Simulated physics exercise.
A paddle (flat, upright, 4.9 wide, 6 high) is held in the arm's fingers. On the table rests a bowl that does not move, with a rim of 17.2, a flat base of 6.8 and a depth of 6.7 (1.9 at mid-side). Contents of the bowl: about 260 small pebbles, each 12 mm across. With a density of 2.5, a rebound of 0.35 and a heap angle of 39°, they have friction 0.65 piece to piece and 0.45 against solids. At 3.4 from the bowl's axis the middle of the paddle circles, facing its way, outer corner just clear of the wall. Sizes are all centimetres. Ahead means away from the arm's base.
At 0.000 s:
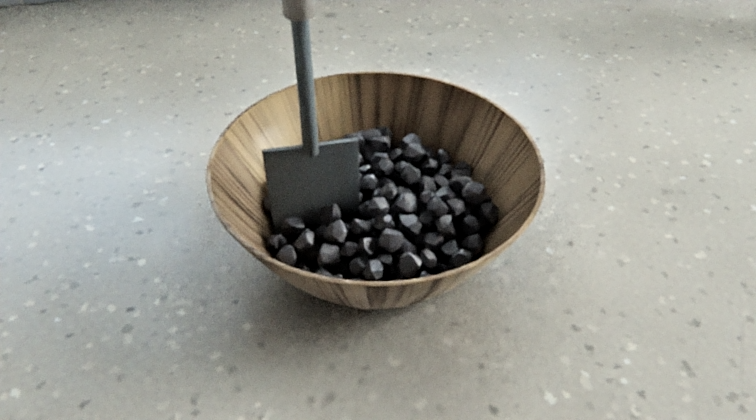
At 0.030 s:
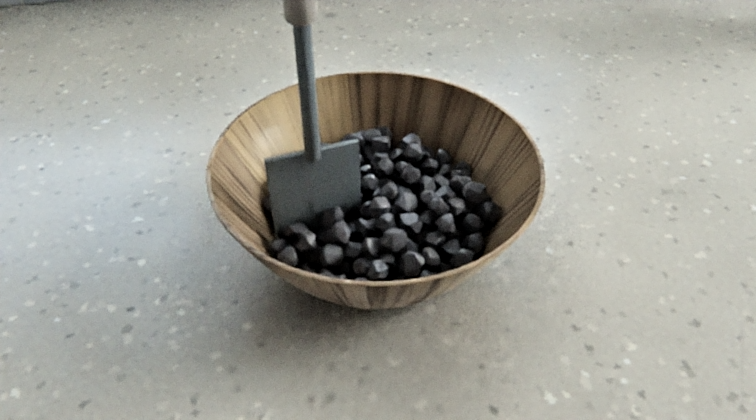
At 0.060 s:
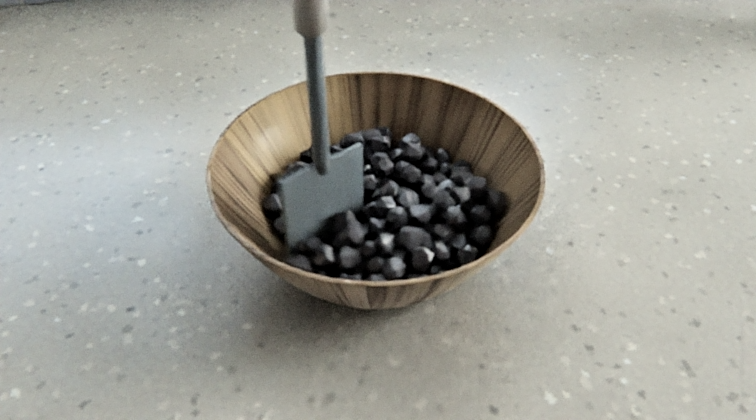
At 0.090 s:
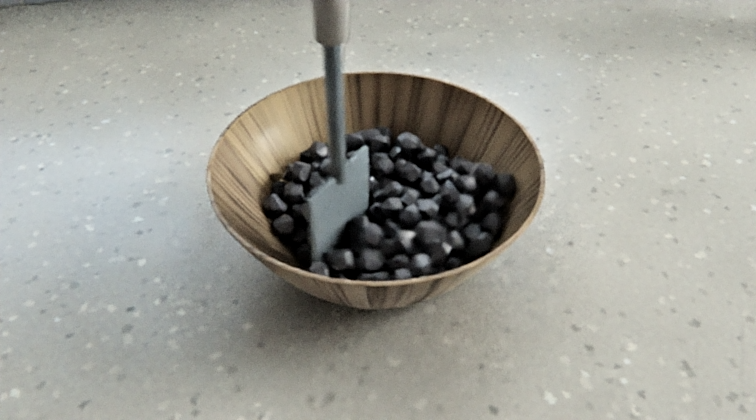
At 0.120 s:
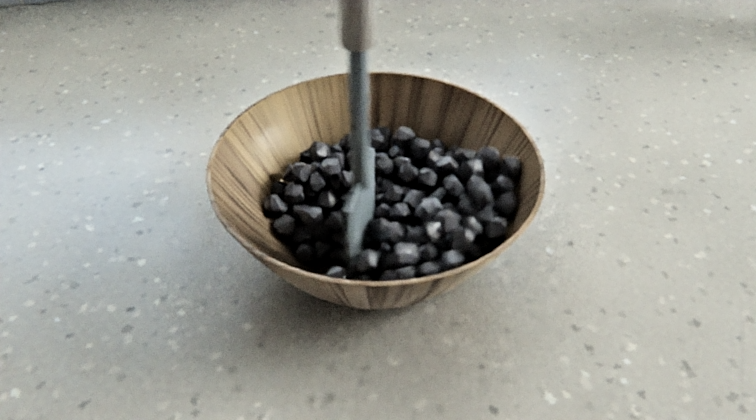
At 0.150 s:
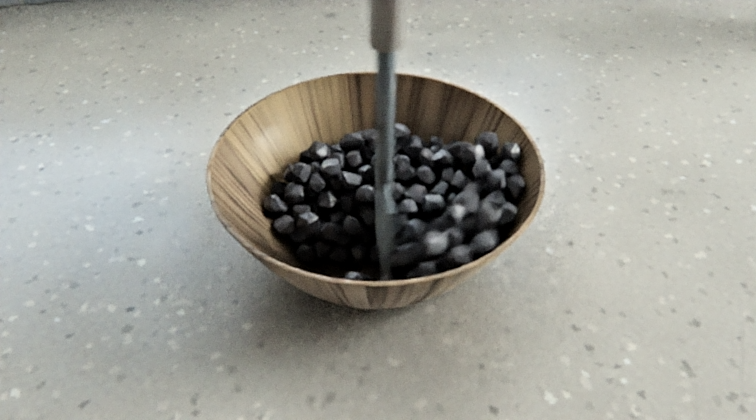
The video shows a flat grey paddle standing in a striped wooden bowl of small dark pebbles, then sweeping from the left toward the right along the near side while turning edge-on, pushing pebbles rightward.
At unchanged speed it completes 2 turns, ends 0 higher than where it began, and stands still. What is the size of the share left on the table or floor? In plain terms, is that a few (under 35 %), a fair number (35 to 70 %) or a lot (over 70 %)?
A few, under 35 %.
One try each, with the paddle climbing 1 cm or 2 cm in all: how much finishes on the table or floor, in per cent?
I'd say some 20 per cent, and some 20 per cent.
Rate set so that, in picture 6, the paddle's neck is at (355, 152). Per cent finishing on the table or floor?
It works out to roughly 20 percent.
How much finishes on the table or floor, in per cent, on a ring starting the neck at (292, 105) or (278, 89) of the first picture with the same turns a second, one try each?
Close to 35 and 15 in a hundred.
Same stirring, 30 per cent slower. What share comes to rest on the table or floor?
Then roughly 20 per cent.
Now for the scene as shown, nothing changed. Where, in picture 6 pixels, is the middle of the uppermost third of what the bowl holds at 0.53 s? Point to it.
I'd put its middle near (275, 191).
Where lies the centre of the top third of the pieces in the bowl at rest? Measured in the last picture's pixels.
Somewhere close to (318, 251).
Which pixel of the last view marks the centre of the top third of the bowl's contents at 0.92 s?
It is centred roughly at (399, 117).
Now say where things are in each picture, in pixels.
The first frame shows paddle neck at (308, 120), 0° round; upper third of the load around (383, 198), from x 275 to 490, top at y 135; 258 in the bowl.
The second frame shows paddle neck at (310, 125), 7° round; upper third of the load around (384, 198), from x 275 to 490, top at y 135.
The third frame shows paddle neck at (320, 137), 26° round; upper third of the load around (393, 201), from x 275 to 495, top at y 135.
The fourth frame shows paddle neck at (337, 147), 45° round; upper third of the load around (412, 203), from x 275 to 505, top at y 135.
The fifth frame shows paddle neck at (360, 153), 65° round; upper third of the load around (431, 200), from x 275 to 510, top at y 135.
The sixth frame shows paddle neck at (385, 154), 84° round; upper third of the load around (450, 192), from x 275 to 515, top at y 135; 258 in the bowl.
By 0.53 s, 333° round, highest piece 9 above the table; 222 in the bowl, 31 on the table or floor, 5 in flight or on the tool.
By 0.92 s, 222° round, highest piece 9 above the table; 198 in the bowl, 58 on the table or floor, 2 in flight or on the tool.
By 1.31 s, 0° round, highest piece 7 above the table; 187 in the bowl, 71 on the table or floor.
By 2.01 s, 0° round, highest piece 7 above the table; 187 in the bowl, 71 on the table or floor.
Final count, 187 in the bowl, 71 on the table or floor. That is 28 % on the table or floor.
